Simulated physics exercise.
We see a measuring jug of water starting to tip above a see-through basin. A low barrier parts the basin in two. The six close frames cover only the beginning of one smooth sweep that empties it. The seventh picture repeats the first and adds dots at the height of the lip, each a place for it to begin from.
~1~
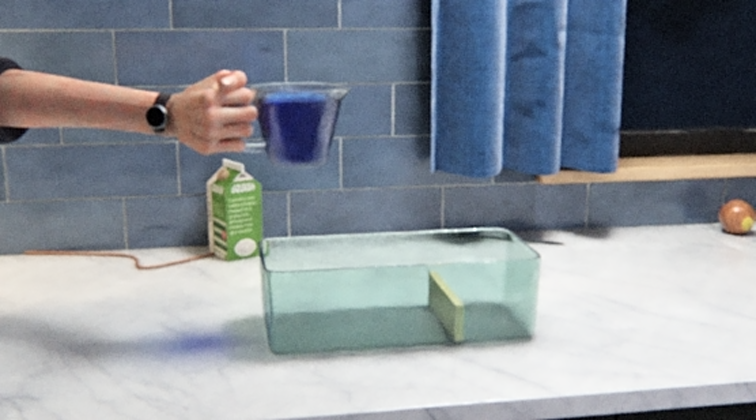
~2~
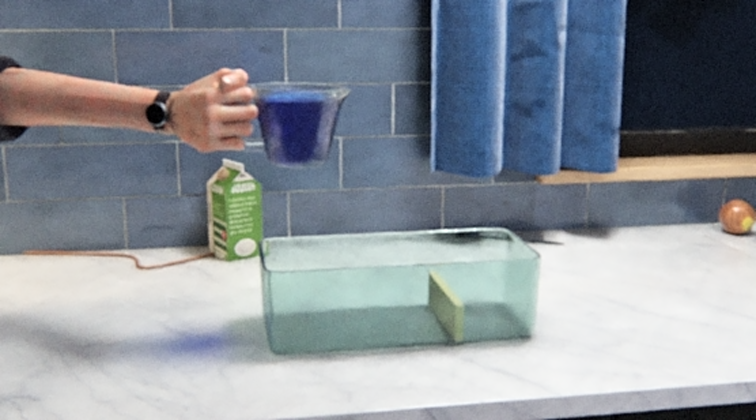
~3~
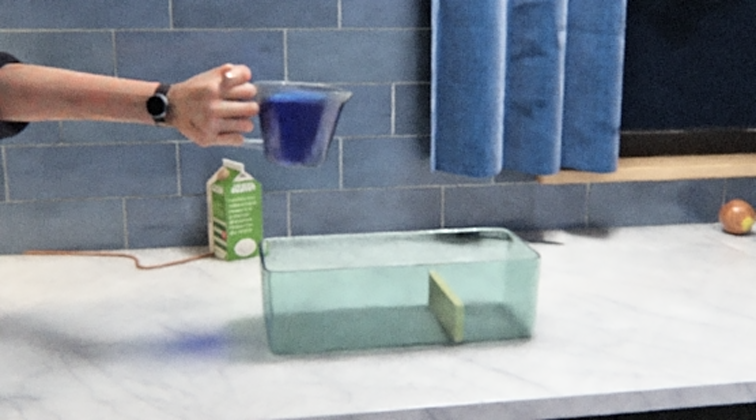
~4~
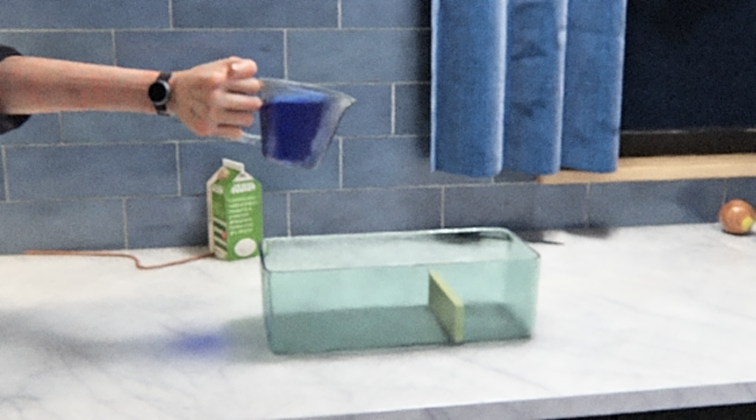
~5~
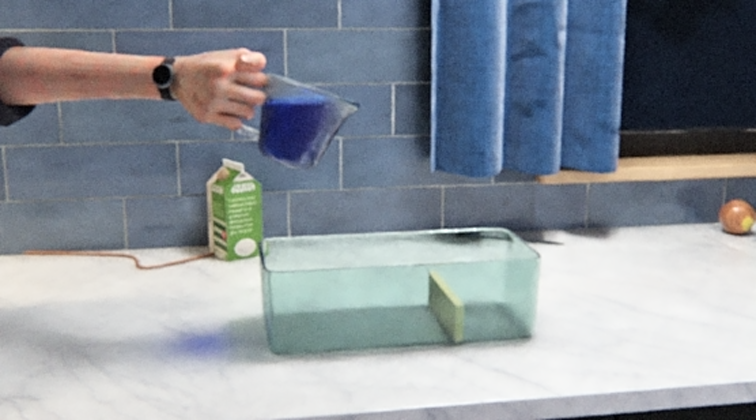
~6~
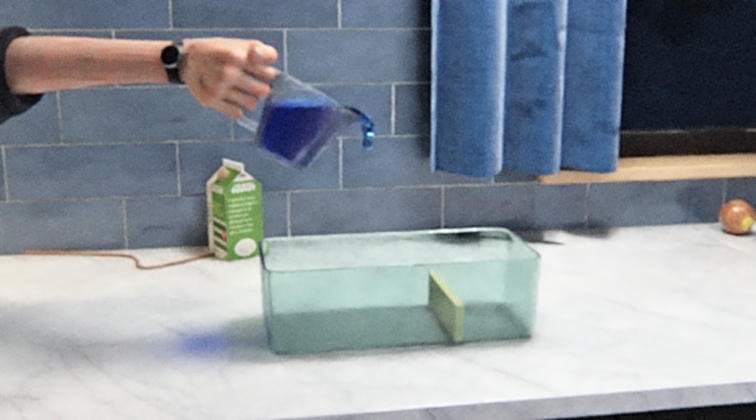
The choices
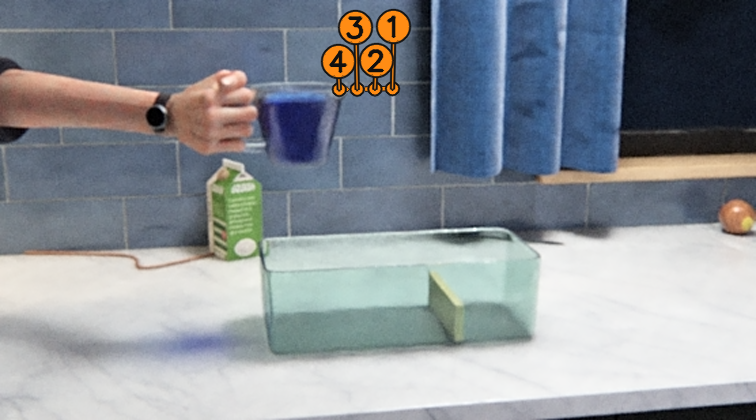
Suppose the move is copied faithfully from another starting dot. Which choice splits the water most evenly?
Dot 1 does it best.
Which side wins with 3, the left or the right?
The left side.
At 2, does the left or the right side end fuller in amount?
The left one.
On the marked copy, 1 at (392, 88); 2 at (374, 88); 3 at (357, 89); 4 at (339, 89).
If 1 is chosen, about 48 % ends left of the wall and 51 % right of it.
If 2 is chosen, about 86 % ends left of the wall and 12 % right of it; 3 % is lost outside.
If 3 is chosen, about 94 % ends left of the wall and 4 % right of it.
If 4 is chosen, about 95 % ends left of the wall and 3 % right of it.
